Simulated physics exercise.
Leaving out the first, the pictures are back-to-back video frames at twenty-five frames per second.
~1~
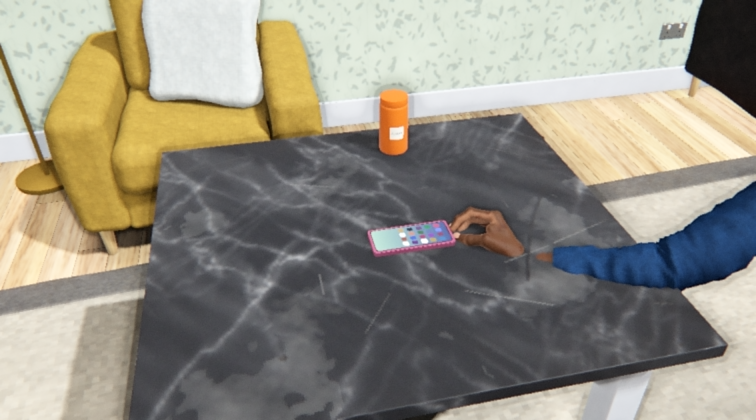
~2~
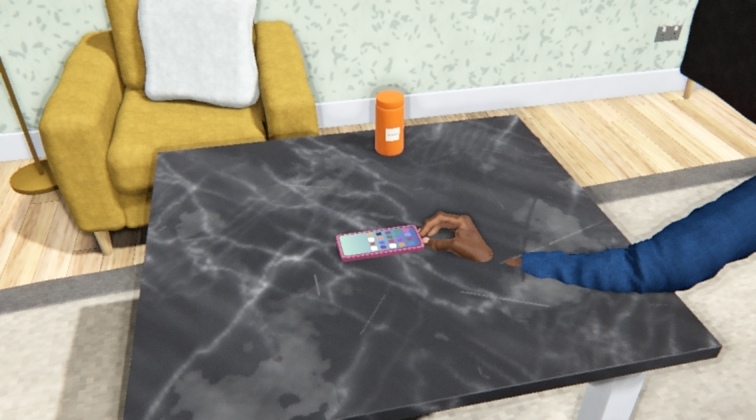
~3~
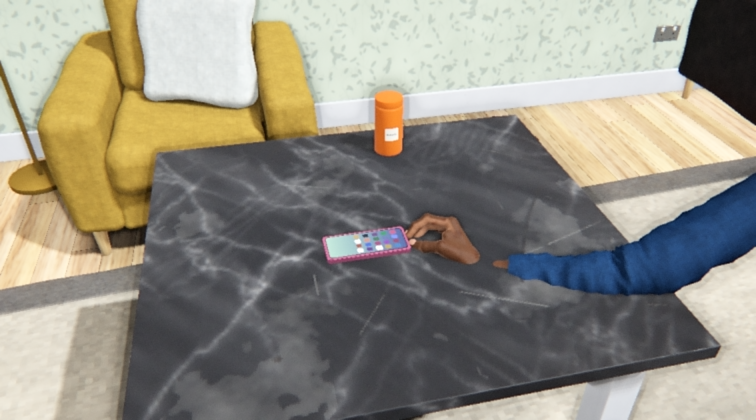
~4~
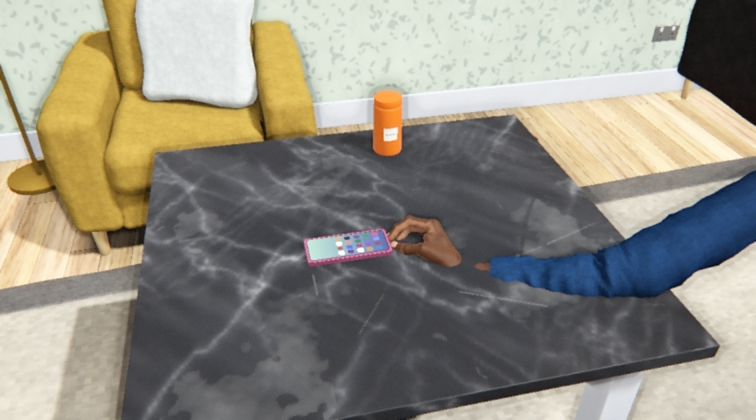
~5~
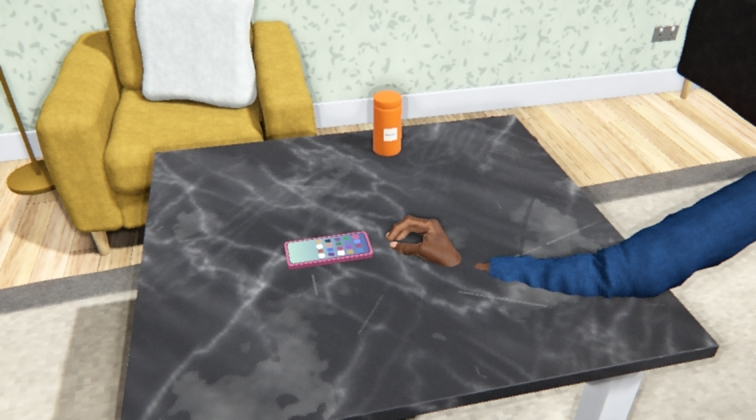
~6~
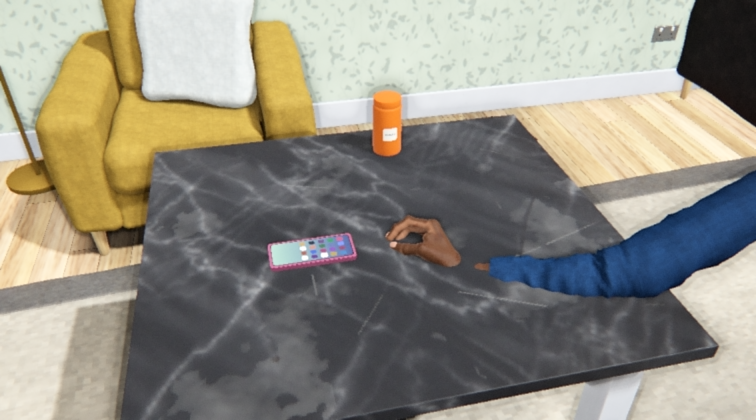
A dark-skinned hand in a blue sleeve reaches in from the right over a black marble-patterned table, seen from above at an angle, with a mustard armchair and pale cushion behind at left. A pink-edged phone lies flat near the middle, and an orange bottle stands at the back. The hand pushes the phone left, then stays still while the phone slides slightly farther, after a slight early camera shift.
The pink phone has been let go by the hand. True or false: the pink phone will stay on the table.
True.
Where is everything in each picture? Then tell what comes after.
The first frame shows under the hand; pink phone (411, 238).
The second frame shows under the hand; pink phone (380, 243).
The third frame shows under the hand; pink phone (367, 245).
The fourth frame shows pink phone (348, 247).
The fifth frame shows pink phone (328, 250) slid a little.
The sixth frame shows pink phone (312, 252) slid a little.
Then, 0.10 s after the last picture, pink phone slid about its own width near (283, 256).
Then, 0.20 s after the last picture, pink phone slid about its own width near (270, 258).
At rest, moved from the start, pink phone. Seen from the same camera at the end, pink phone near (270, 258).
